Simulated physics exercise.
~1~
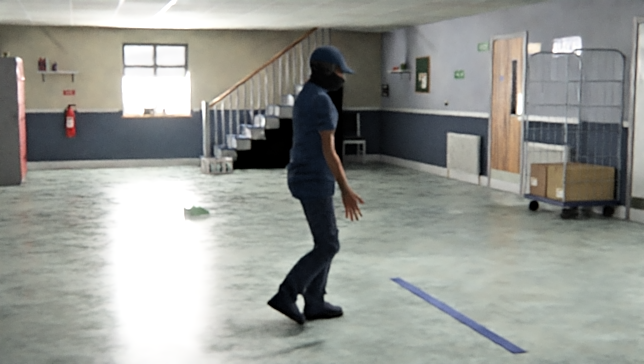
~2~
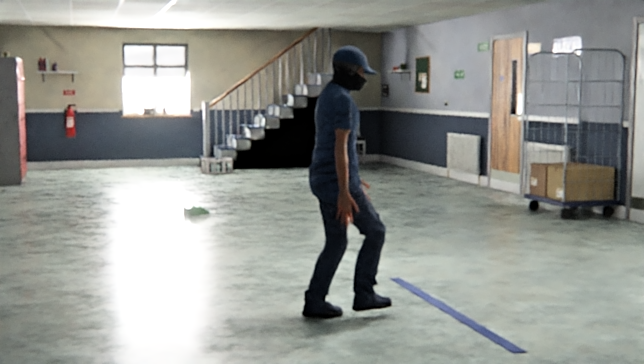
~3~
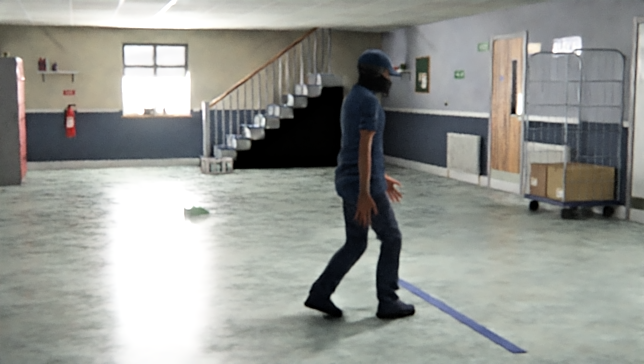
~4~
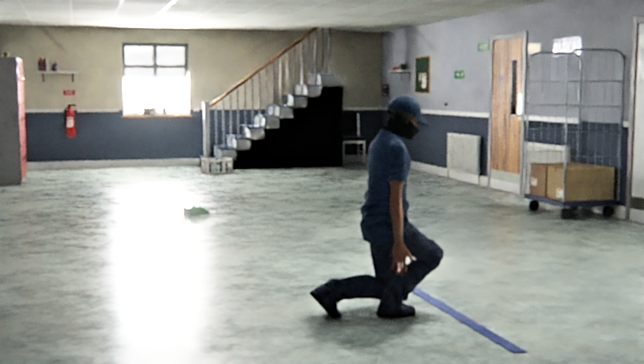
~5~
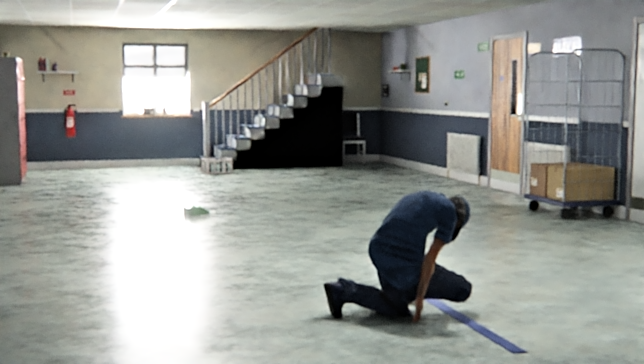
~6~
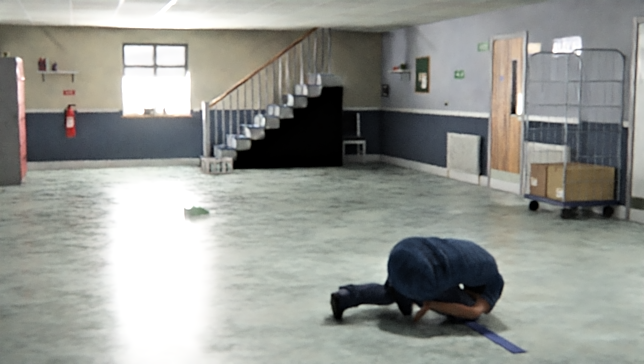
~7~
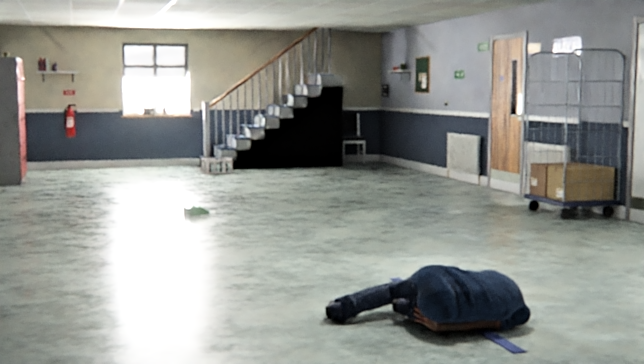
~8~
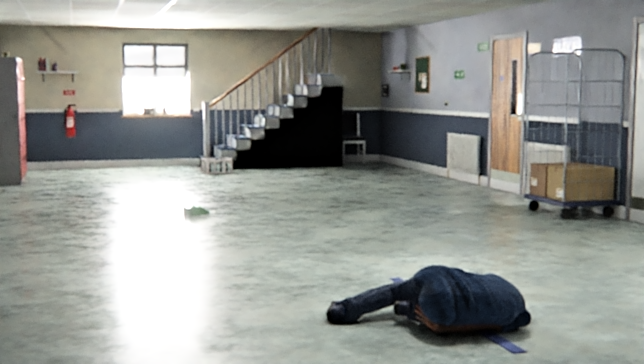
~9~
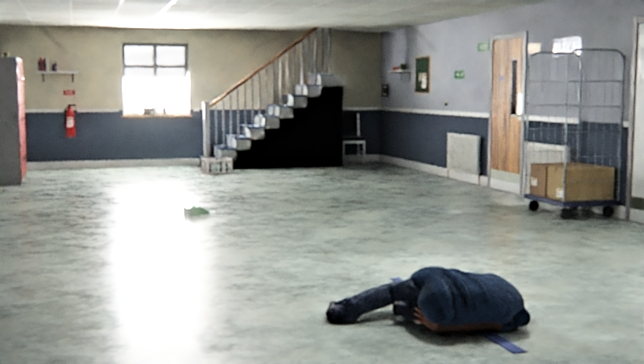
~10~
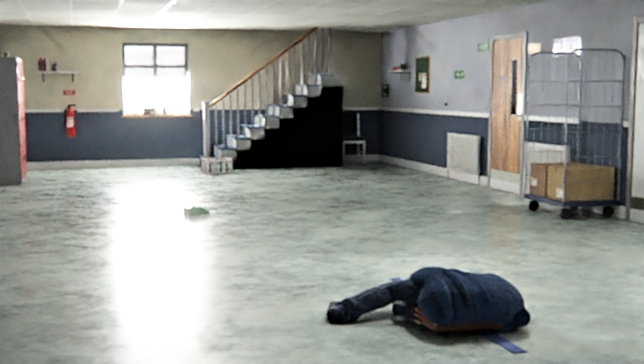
A person in a dark cap, dark face covering, navy shirt and trousers walks rightward across a wide, pale, shiny floor towards a blue strip, seen from a still view across the room. Behind are a staircase, a bright window and a red extinguisher, with a wheeled cage of brown boxes at right and a small green object on the floor. The person's knees bend and they sink down, then the body folds forward, head dropping low. They topple onto the floor and lie crumpled and still, hips short of the strip and head beyond it.
